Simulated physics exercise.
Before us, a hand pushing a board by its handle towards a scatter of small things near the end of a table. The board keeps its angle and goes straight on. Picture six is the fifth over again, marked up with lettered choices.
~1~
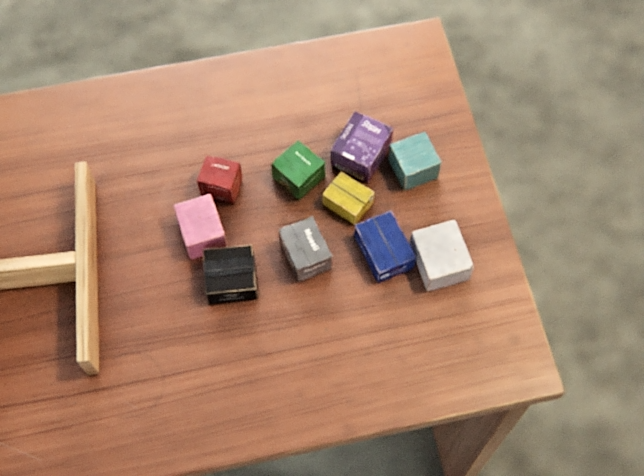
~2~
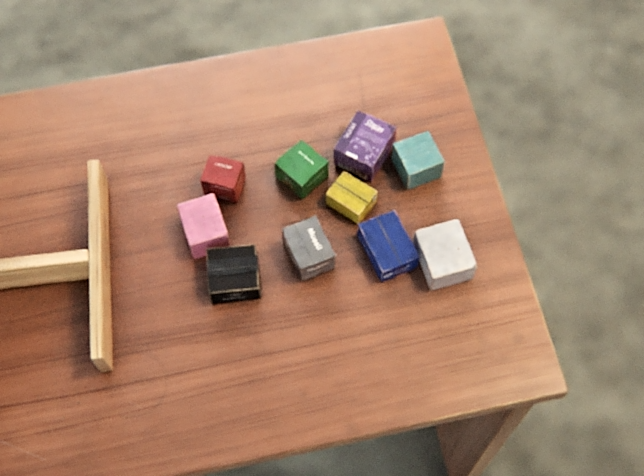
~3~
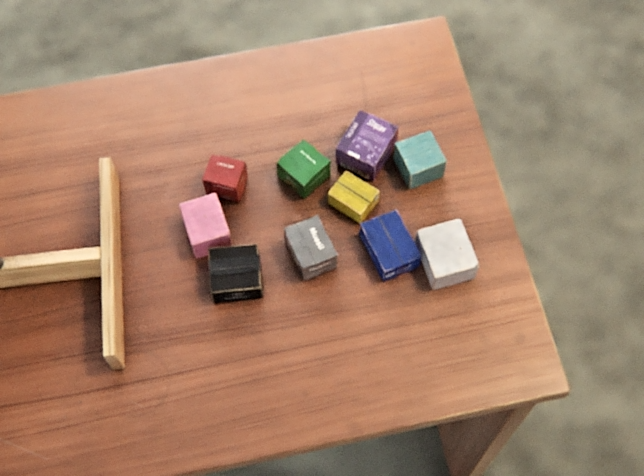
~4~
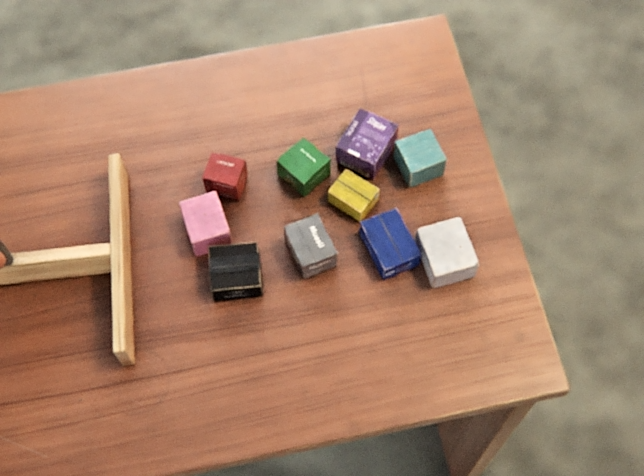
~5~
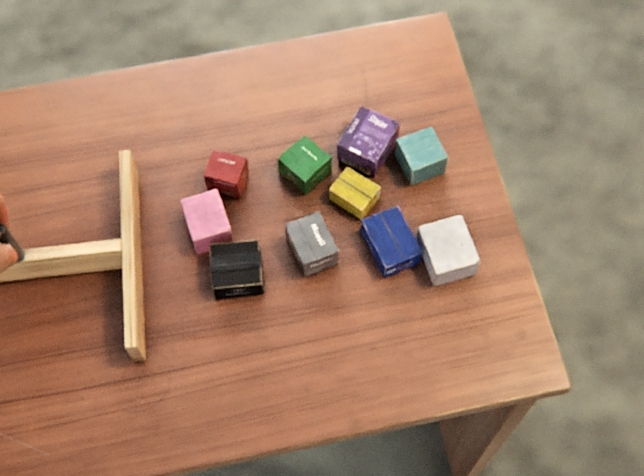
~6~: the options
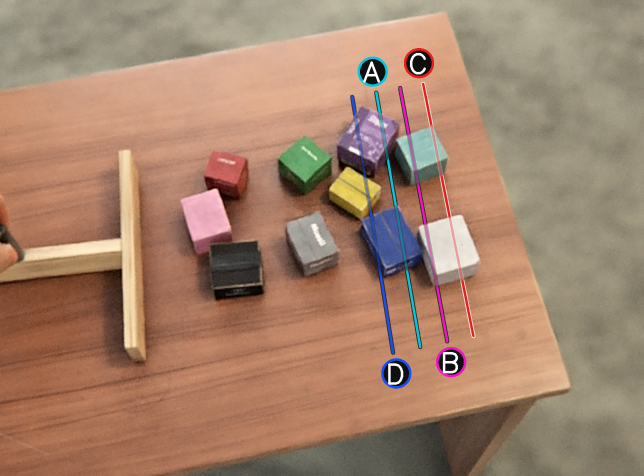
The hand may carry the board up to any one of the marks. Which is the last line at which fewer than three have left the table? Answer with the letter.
No farther than A.
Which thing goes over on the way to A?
The white block goes over.
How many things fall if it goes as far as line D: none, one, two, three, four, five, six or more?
In all, one.
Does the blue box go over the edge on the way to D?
By then, no.
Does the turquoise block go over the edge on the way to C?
By then, yes.
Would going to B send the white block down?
By then, yes.
On the copy, A at (397, 212); B at (422, 207); C at (447, 202); D at (371, 217).
On A. First, board (225, 225); red packet (246, 168); black box (261, 265).
Then, board (320, 207); white block (485, 245); turquoise block (432, 156).
Finally, board (394, 193); white block over the edge; turquoise block (486, 136); one fallen.
By contrast, B drops four; C drops six; D is within the limit but short.
